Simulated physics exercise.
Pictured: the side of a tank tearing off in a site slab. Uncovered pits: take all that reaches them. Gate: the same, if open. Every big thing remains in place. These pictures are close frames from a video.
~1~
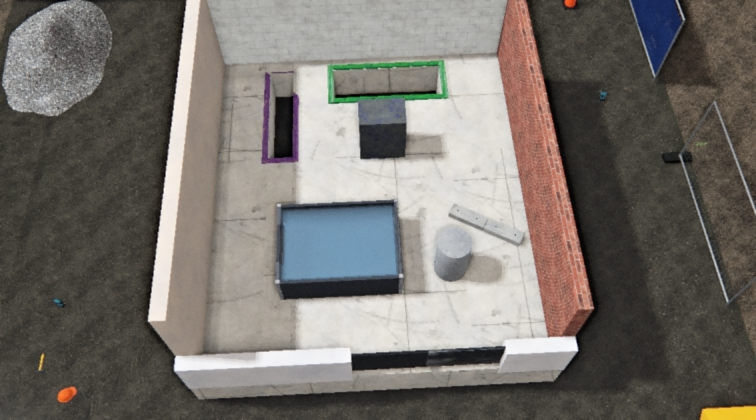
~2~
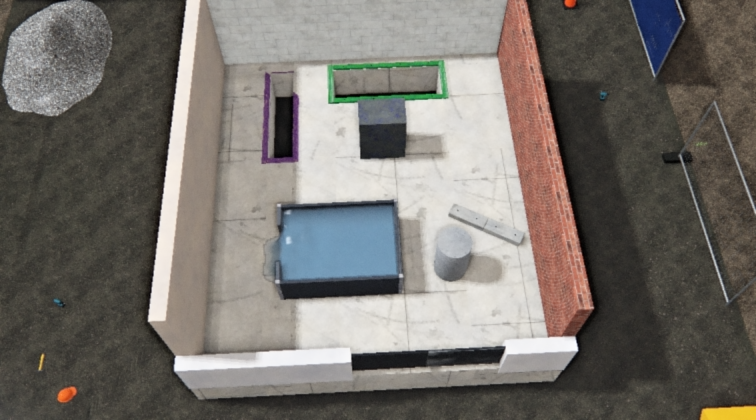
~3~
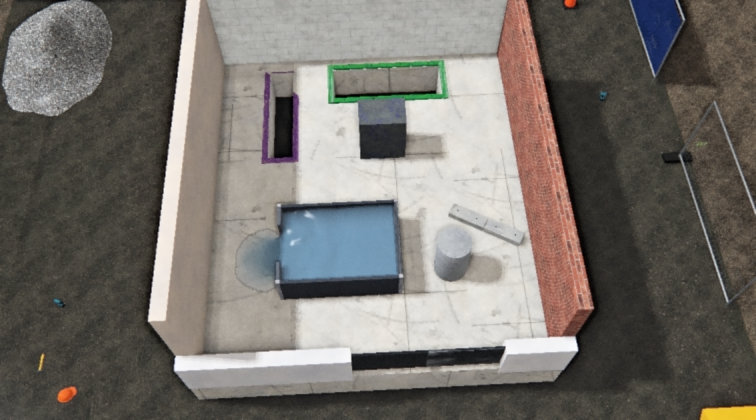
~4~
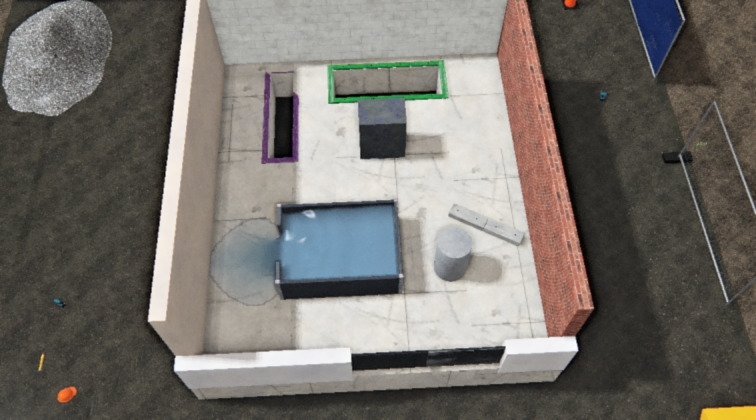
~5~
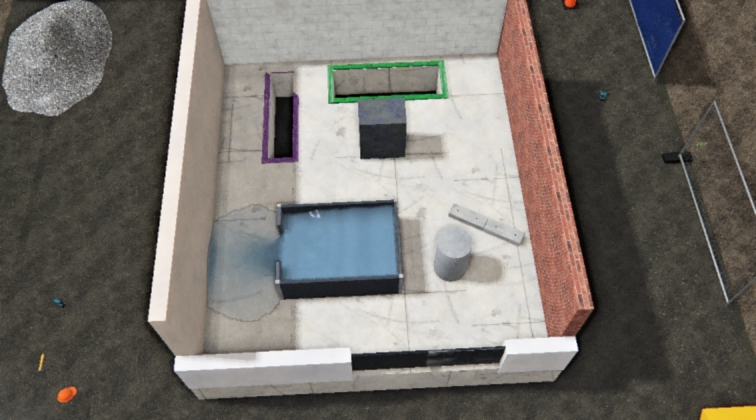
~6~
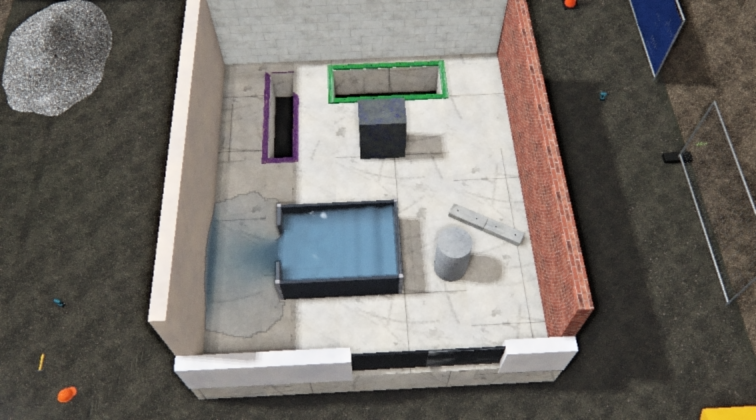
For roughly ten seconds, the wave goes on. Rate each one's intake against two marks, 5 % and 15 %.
Ratings: Gate - below the 5 % mark; purple pit - above the 15 % mark; green pit - below the 5 % mark.
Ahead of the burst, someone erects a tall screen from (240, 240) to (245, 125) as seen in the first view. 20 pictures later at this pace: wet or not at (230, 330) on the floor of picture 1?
Submerged.
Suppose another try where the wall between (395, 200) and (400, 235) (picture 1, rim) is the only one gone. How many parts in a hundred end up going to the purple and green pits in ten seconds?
Shares: Purple at 4 percent, green at 8 percent.
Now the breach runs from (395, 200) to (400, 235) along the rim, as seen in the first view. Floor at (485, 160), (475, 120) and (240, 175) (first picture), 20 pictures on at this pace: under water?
Soaked, then soaked, then unsoaked.
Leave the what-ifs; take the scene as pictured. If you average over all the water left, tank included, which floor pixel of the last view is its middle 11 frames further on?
My reading is close to (295, 258).
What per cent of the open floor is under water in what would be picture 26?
My estimate is near 40 per cent.
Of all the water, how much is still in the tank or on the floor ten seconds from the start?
I make it 74 per cent.
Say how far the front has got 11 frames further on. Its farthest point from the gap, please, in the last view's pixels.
Roughly at (225, 75).
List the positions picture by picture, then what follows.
In the first picture, still water in the water tank at (339, 242).
In the second picture, the front is at (270, 244), out from the gap at (283, 254).
In the third picture, the front is at (241, 254), out from the gap at (283, 255).
In the fourth picture, water pours out at (283, 255) and has run to (215, 255).
In the fifth picture, water pours out at (283, 255) and has run to (213, 227).
In the sixth picture, the front is at (215, 208), out from the gap at (283, 255).
A moment on, water covers 15 % of the floor; the gate 0 %, the purple pit 0 %, the green pit 0 %.
Next, water covers 25 % of the floor; the gate 0 %, the purple pit 1 %, the green pit 0 %.
Then, water covers 40 % of the floor; the gate 0 %, the purple pit 6 %, the green pit 0 %.
Later, water covers 55 % of the floor; the gate 0 %, the purple pit 15 %, the green pit 0 %.
In the end, water covers 65 % of the floor; the gate 0 %, the purple pit 26 %, the green pit 0 %.
